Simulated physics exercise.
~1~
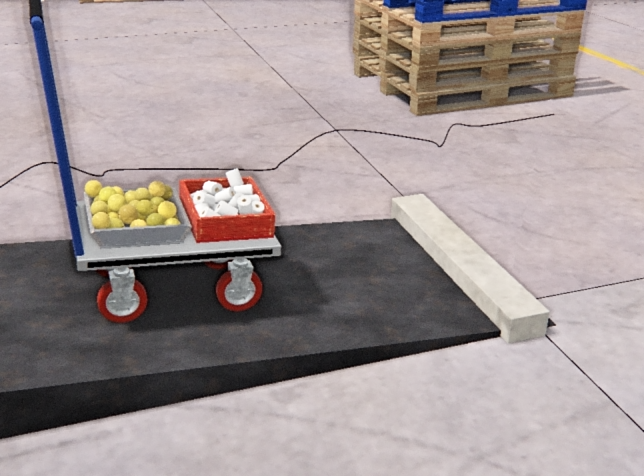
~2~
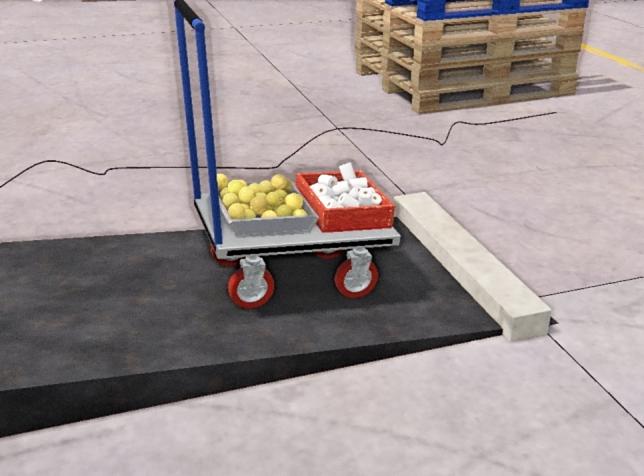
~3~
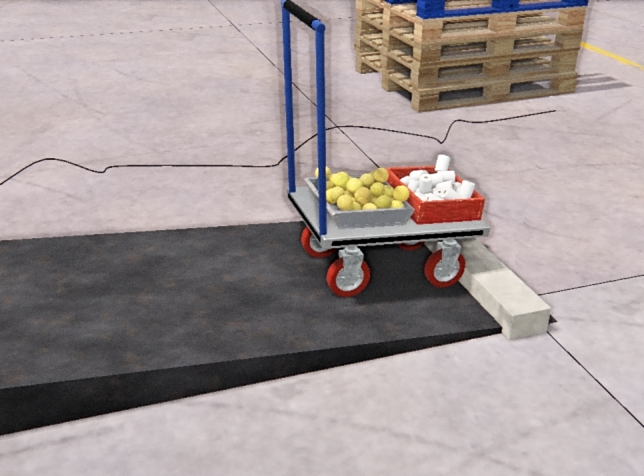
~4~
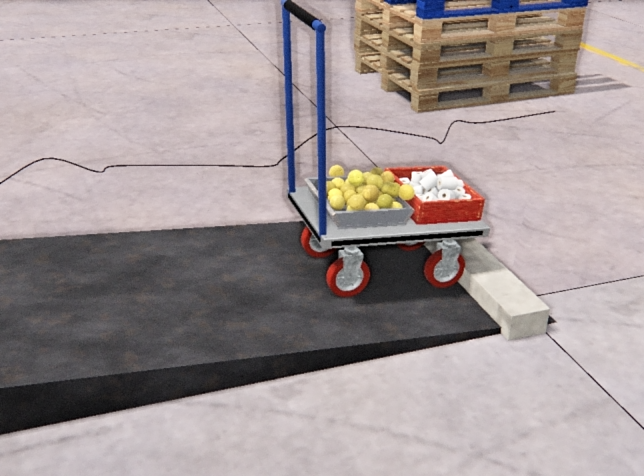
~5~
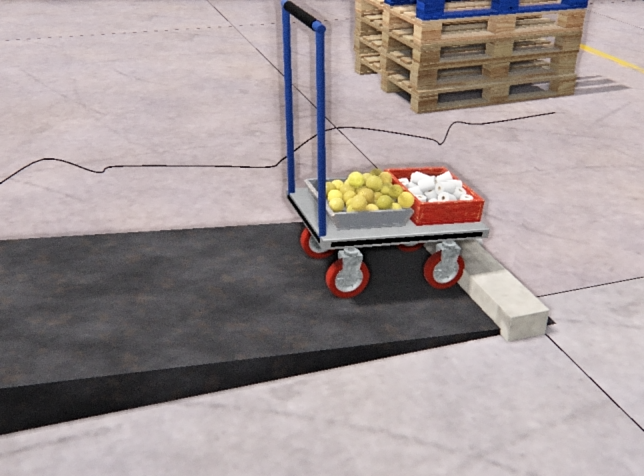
A trolley carrying a grey tray of yellow apples and a red tray of white paper rolls rolled right along a dark ramp and stopped against a pale beam, where the loose loads shifted and settled, with nearly everything still in the trays.
